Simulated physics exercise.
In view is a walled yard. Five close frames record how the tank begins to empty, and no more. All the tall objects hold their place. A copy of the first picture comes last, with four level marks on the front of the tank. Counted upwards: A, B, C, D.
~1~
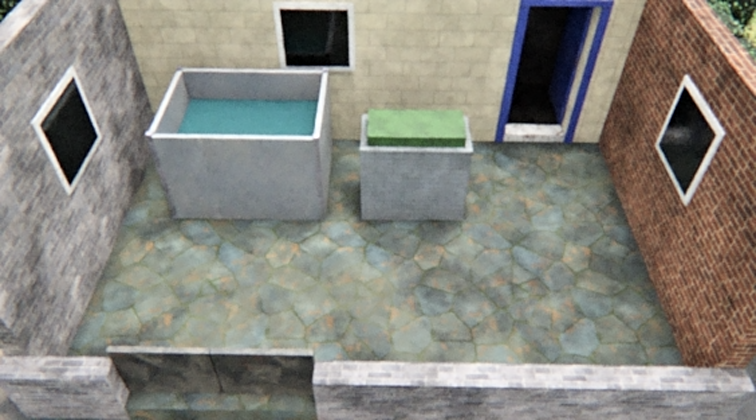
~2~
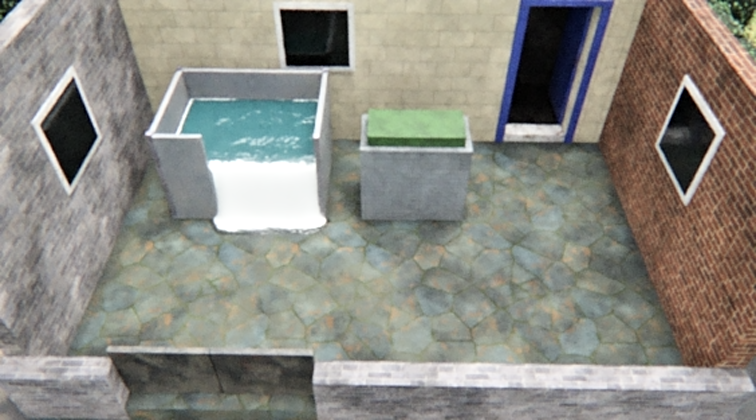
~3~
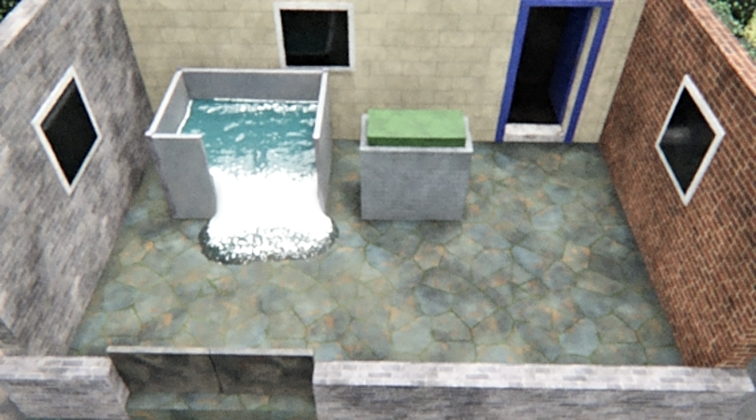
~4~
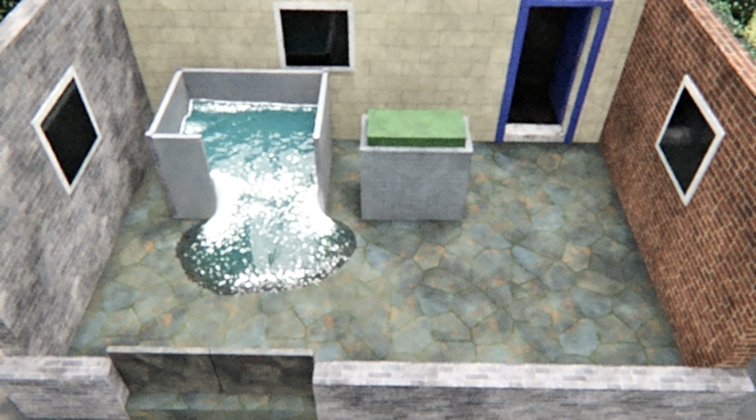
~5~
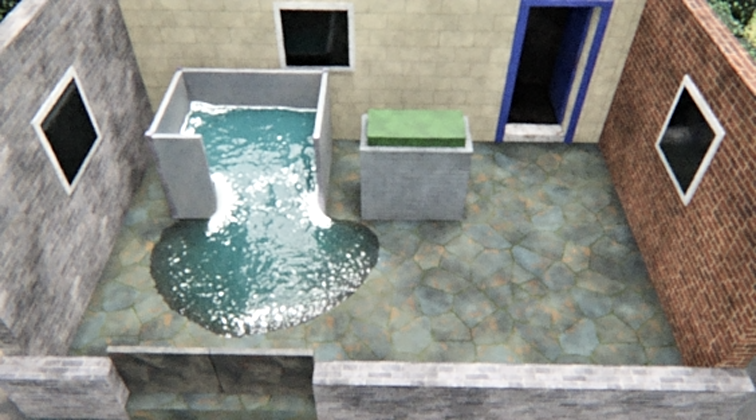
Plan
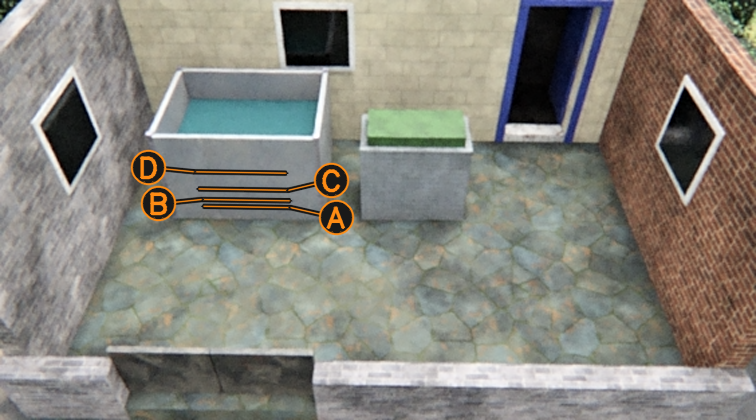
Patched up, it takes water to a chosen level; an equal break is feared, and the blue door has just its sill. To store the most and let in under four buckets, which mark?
Choose D.
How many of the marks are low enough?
All of them.
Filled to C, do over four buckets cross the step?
No.
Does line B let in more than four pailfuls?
No.
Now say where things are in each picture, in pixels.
Water in the tank at rest, its middle at (249, 130); foot of the blue doorway at (533, 141); shut gate at (213, 356), in the first picture.
In the second picture, 2 % of the ground under water, visible out to (321, 223).
In the third picture, 5 % of the ground under water, visible out to (210, 251).
In the fourth picture, 9 % of the ground under water, visible out to (221, 286).
In the fifth picture, 15 % of the ground under water, visible out to (203, 316).
In orange, A at (247, 206); B at (245, 200); C at (243, 189); D at (239, 172); from the bottom up A, B, C, D.
With A, nothing gets over.
With B, nothing gets over.
With C, nothing gets over.
With D, a bucket or two gets in.
